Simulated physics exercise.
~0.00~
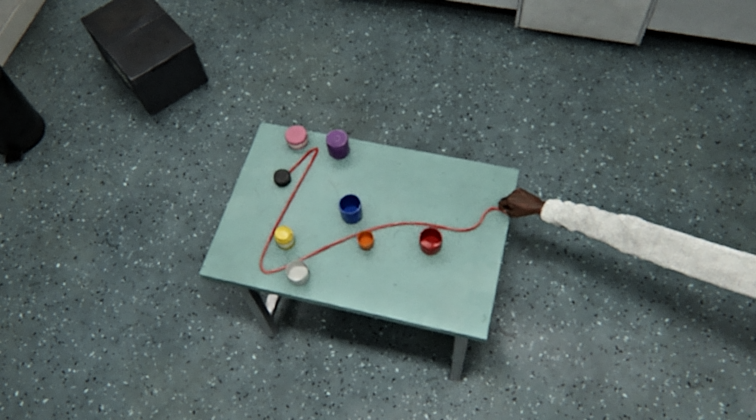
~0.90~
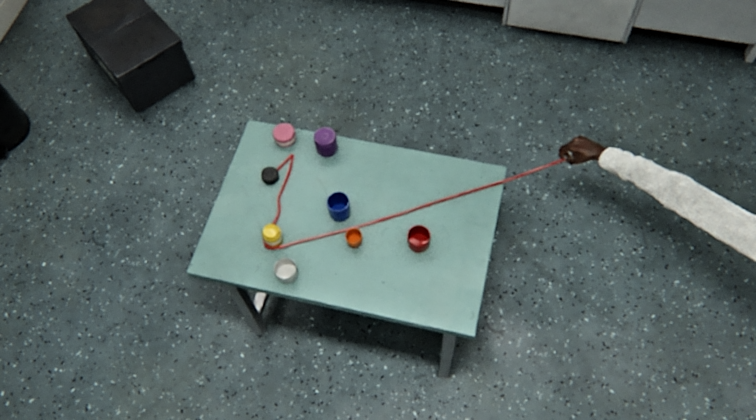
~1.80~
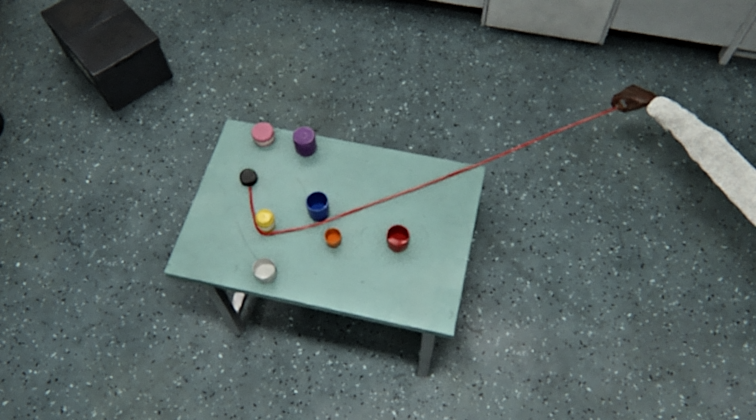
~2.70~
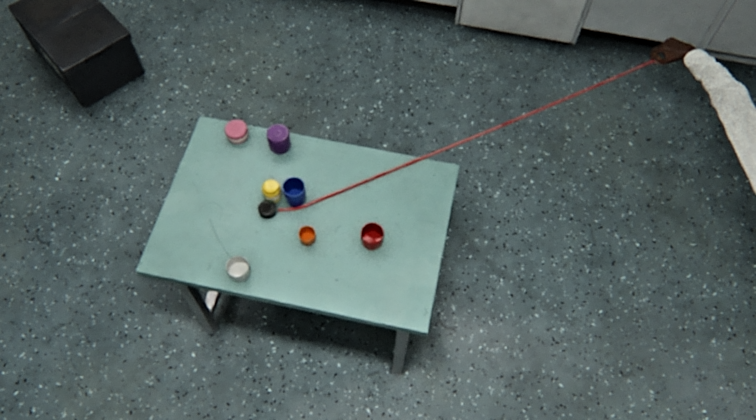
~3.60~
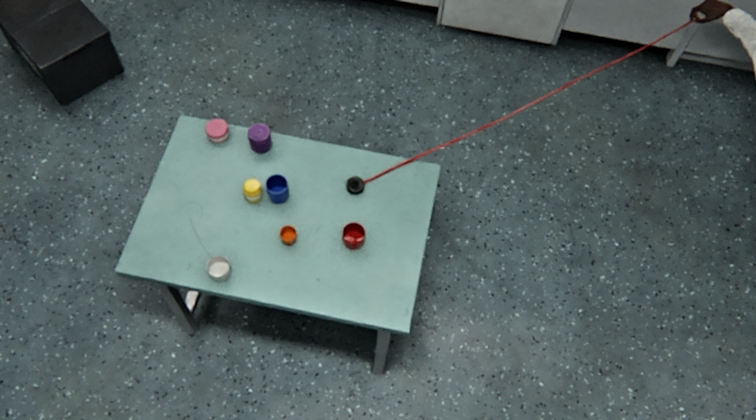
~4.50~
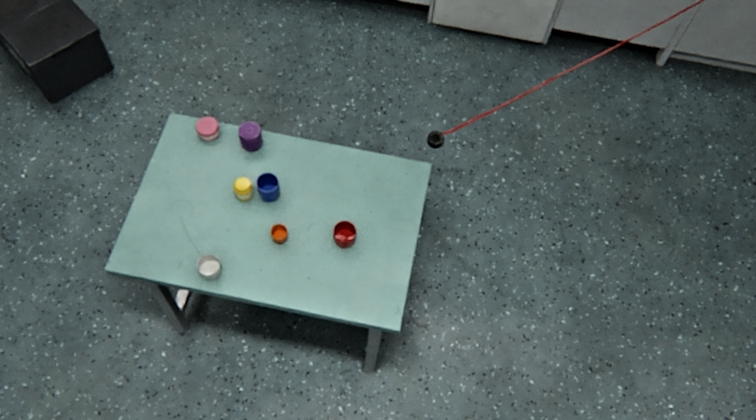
The clip opens on a pale green table seen from above, scattered with small colourful containers and a round black base on a slack red lead, its far end held by a white-sleeved hand at the right. The hand draws back up and to the right, pulling the lead taut around the yellow jar. The jar is dragged toward the blue mug, nudging it slightly, while the black base swings in below them. The base then slides free across the tabletop to the right. It finally leaves the table's upper right corner, while the other containers remain standing.
